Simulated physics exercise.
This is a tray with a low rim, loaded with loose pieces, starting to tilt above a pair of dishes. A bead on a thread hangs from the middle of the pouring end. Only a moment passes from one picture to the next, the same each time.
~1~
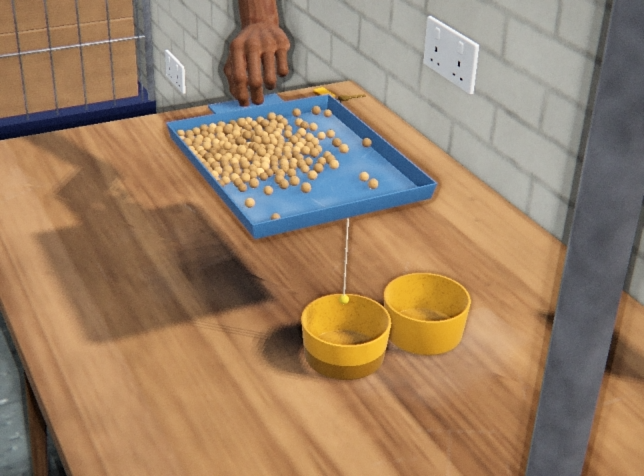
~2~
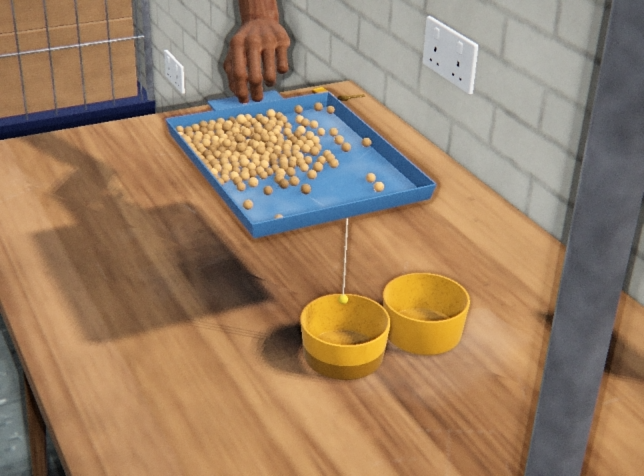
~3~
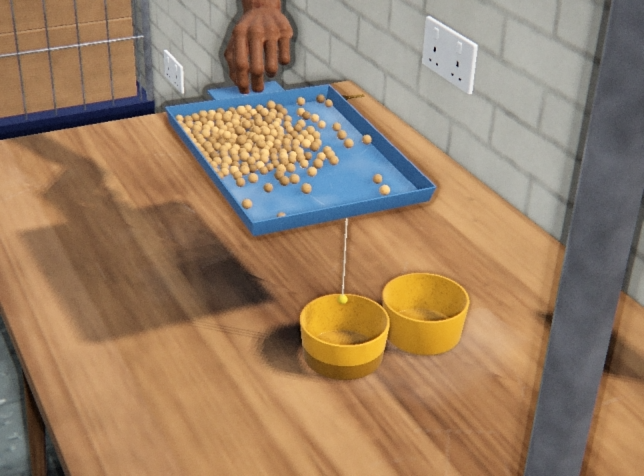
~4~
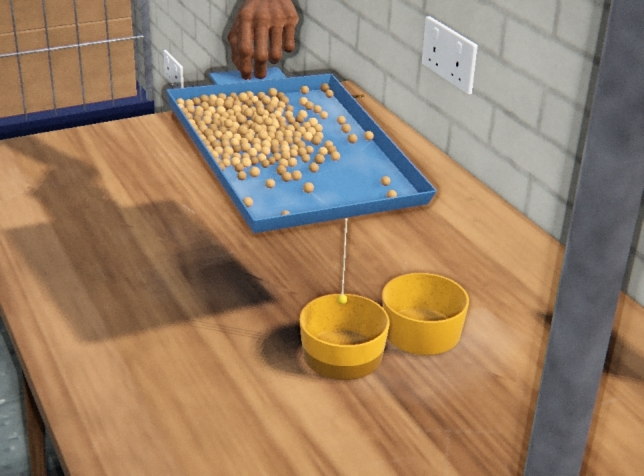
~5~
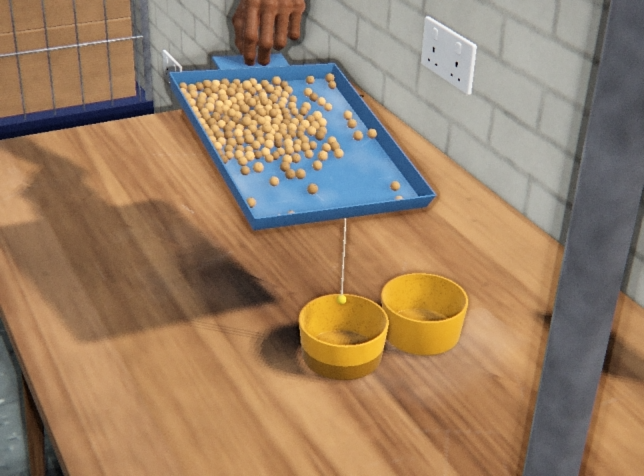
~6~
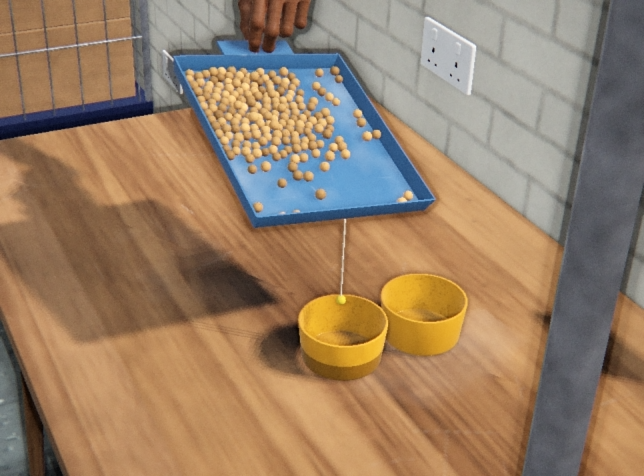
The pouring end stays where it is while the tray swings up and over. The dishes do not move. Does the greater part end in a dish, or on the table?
They take over half between them.
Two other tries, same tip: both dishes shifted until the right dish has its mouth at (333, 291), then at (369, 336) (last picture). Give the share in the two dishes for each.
Roughly 0 per cent, and 10 per cent.
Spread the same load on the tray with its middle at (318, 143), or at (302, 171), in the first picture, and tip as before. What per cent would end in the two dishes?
First some 80, then 80 per cent.
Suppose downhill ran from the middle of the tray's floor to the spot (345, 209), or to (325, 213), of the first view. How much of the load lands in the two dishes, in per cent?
First some 20, then 10 per cent.
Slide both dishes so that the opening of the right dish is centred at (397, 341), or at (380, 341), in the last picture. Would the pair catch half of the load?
First below a half, then not half.
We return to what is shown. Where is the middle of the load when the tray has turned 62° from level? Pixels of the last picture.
Roughly at (407, 214).
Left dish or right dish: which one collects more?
That is the dish on the right.
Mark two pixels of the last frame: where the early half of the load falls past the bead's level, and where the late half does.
Early half (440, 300), late half (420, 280).
Just after the last frame, tray tipped steeply; roughly two thirds on the tray; just a few in the left dish; about a tenth in the right dish; about a tenth outside both; roughly a quarter in the air.
A moment on, tray tipped right over; about a tenth on the tray; about a tenth in the left dish; roughly half in the right dish; roughly a quarter outside both; about a tenth in the air.
Further on, tray tipped past a quarter turn; about a tenth in the left dish; roughly two thirds in the right dish; roughly a quarter outside both.
When it is over, tray tipped past a quarter turn; about a tenth in the left dish; roughly two thirds in the right dish; roughly a quarter outside both.
